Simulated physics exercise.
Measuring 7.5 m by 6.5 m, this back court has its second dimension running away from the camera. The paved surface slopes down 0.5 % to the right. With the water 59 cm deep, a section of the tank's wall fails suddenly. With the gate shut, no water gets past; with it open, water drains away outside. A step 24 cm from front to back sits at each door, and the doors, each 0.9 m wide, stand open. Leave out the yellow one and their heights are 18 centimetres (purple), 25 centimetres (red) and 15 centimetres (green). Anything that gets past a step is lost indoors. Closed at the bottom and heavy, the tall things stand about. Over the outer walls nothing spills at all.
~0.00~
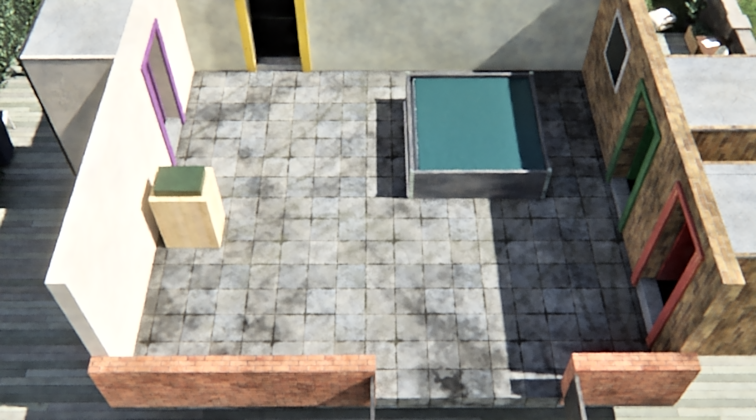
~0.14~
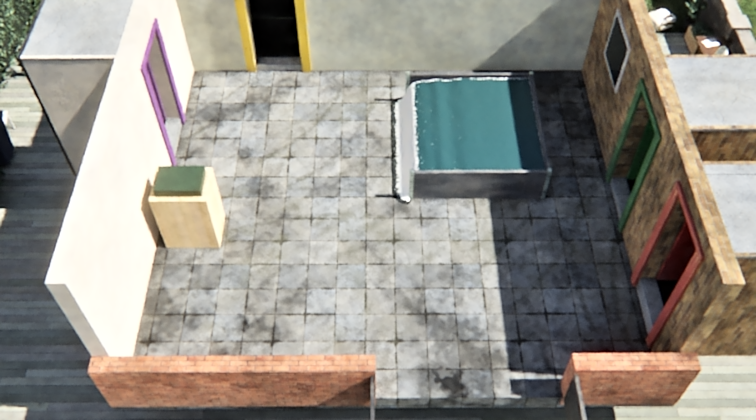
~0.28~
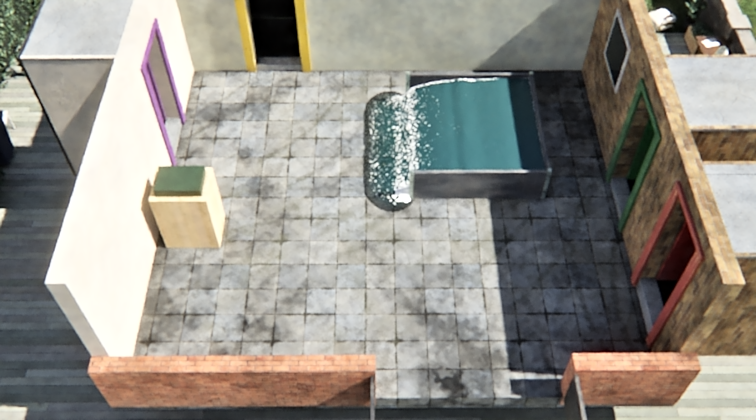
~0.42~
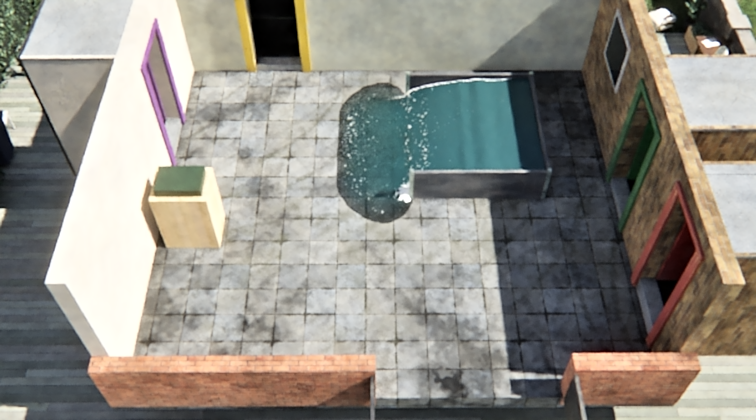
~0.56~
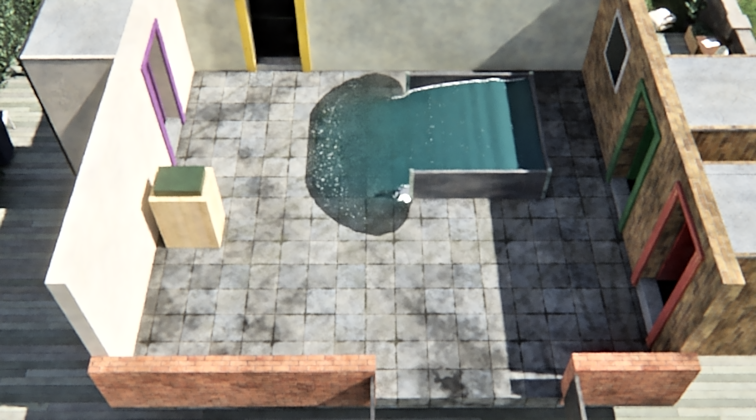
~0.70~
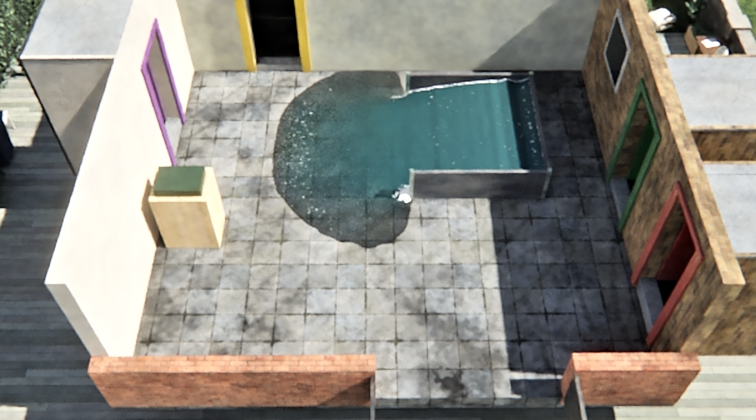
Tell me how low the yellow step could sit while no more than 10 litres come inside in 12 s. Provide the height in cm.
At least 16 cm or so.
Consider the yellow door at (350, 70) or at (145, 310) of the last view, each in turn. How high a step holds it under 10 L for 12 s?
Around 10.0 and 8.5 cm respectively.
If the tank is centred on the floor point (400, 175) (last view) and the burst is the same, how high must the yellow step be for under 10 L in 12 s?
Near 14.5 cm.
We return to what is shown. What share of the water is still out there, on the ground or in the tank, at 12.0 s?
Something near 88 out of a hundred parts.
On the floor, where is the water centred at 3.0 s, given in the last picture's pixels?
The centre of all the water is around (310, 151).
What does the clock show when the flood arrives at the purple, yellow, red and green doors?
Purple: 1.2 s; yellow: 1.1 s; red: 8.0 s; green: 9.0 s.
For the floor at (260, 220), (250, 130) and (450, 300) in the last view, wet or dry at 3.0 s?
1: Awash; 2: Awash; 3: Unwetted.
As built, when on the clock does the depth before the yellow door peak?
I'd guess close to 4.0 seconds.
After 1.4 s water covers 35 % of the floor, deepest (24 cm) near (403, 177); 8 cm at the yellow door, 0 litres in over its 14 cm step.
After 3.0 s water covers 50 % of the floor, deepest (34 cm) near (193, 77); 13 cm at the yellow door, 0 litres in over its 14 cm step.
After 12.0 s water covers 100 % of the floor, deepest (11 cm) near (612, 218); 4 cm at the yellow door, 18 litres in over its 14 cm step.
At the yellow door as built, the water arrived by 1.1 s and peaked near 20 cm at 4.0 s.
With a step of 12.5 cm, 29 litres would have come in within the 12 s; with 20 cm, 2 litres. So under 10 litres takes about 16 cm.
